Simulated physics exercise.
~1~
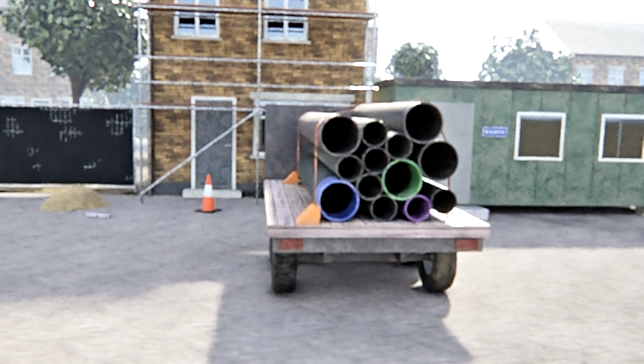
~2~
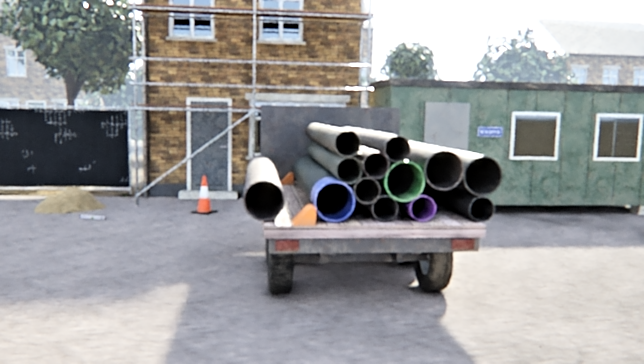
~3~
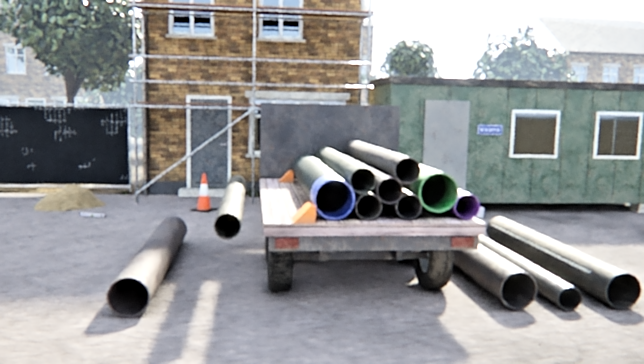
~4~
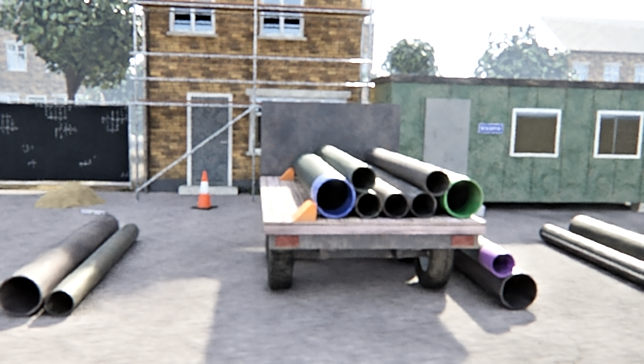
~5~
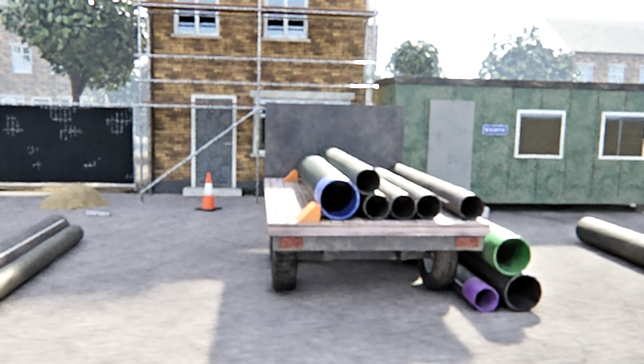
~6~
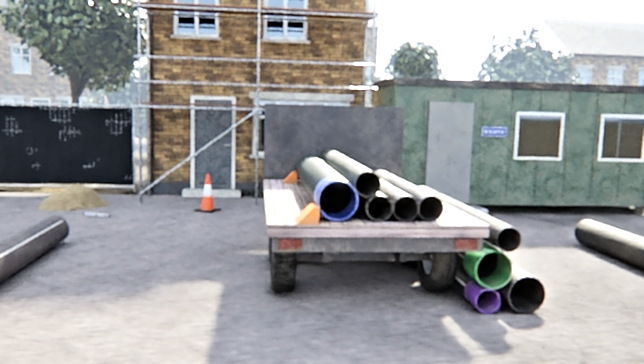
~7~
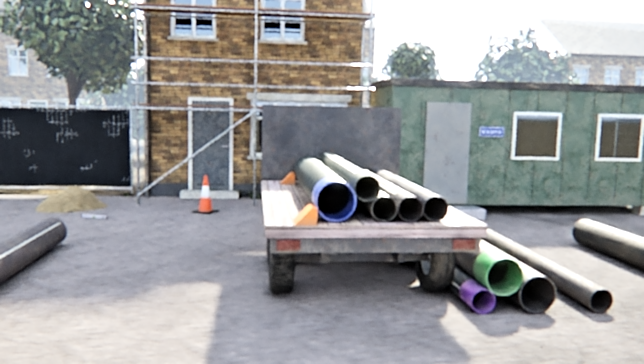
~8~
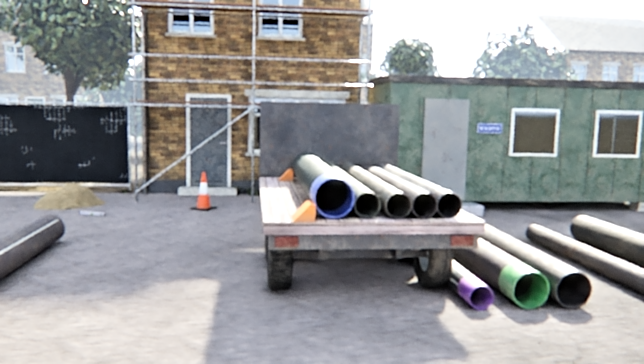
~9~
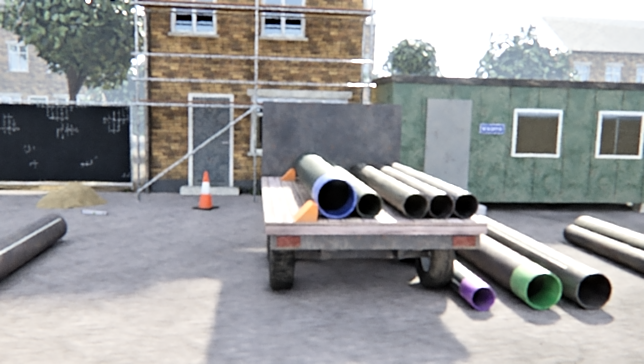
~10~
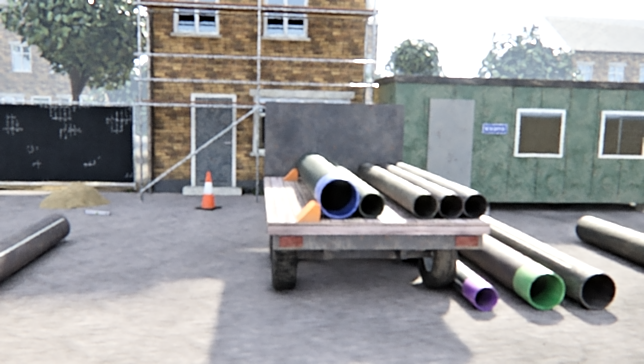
A flatbed trailer stacked with pipes stood parked as the pile collapsed and pipes tumbled off both sides, the purple one dropping to the right, then the green, while the blue stayed aboard beside the orange chock with a few dark ones.
